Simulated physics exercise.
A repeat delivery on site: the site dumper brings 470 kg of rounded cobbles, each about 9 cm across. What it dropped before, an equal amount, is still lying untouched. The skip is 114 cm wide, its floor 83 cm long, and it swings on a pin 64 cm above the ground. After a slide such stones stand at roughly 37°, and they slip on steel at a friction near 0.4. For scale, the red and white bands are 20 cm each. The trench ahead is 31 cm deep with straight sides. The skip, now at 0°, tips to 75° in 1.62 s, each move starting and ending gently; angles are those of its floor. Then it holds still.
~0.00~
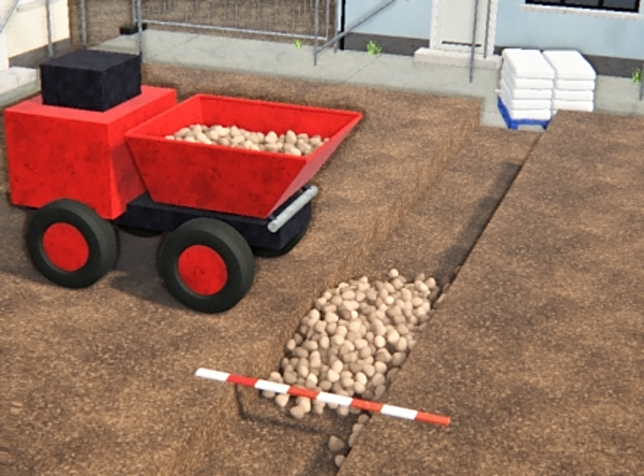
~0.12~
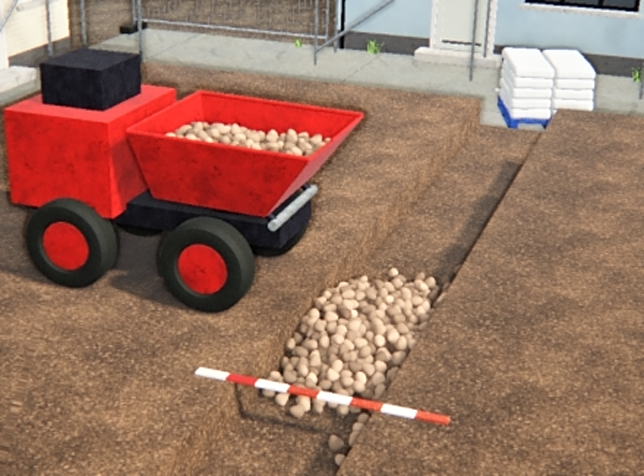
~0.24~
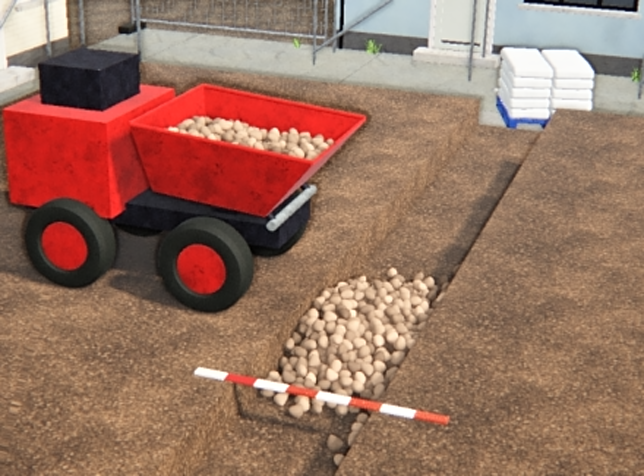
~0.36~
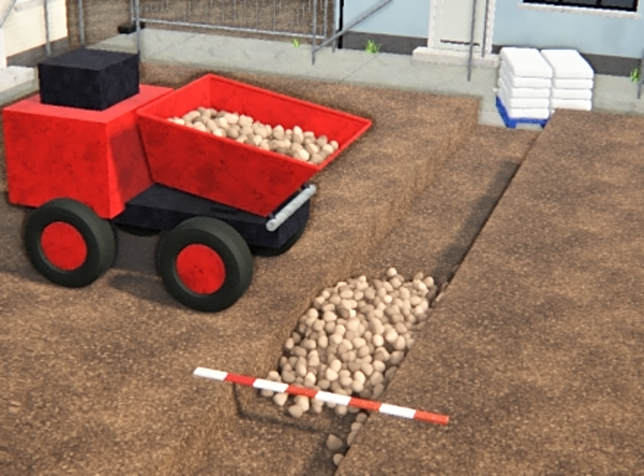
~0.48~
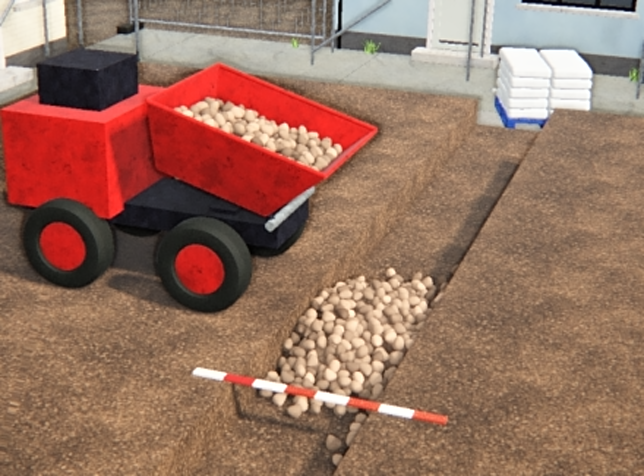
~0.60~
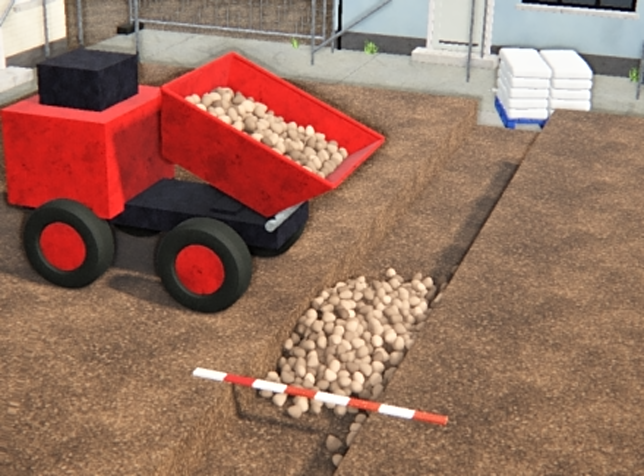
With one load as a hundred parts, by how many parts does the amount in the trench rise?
Some 62 per cent is added.
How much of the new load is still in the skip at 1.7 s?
About 70 per cent.
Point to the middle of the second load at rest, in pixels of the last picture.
Their middle is at about (421, 308).
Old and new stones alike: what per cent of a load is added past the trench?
Near 40 parts in a hundred.
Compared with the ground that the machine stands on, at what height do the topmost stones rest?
About 26 cm above it.
After 1.2 s the floor is at 64°; in per cent of one load, 100 in the skip, 100 in the trench; the foremost stones are at (430, 330).
After 1.7 s the floor is at 75°; in per cent of one load, 71 in the skip, 123 in the trench, 5 past the trench; the foremost stones are at (453, 299).
After 2.1 s the floor is at 75°; in per cent of one load, 36 in the skip, 137 in the trench, 27 past the trench; the foremost stones are at (526, 316).
After 4.7 s the floor is at 75°; in per cent of one load, 0 in the skip, 162 in the trench, 38 past the trench; the foremost stones are at (621, 339). Net gain in the trench, 62.
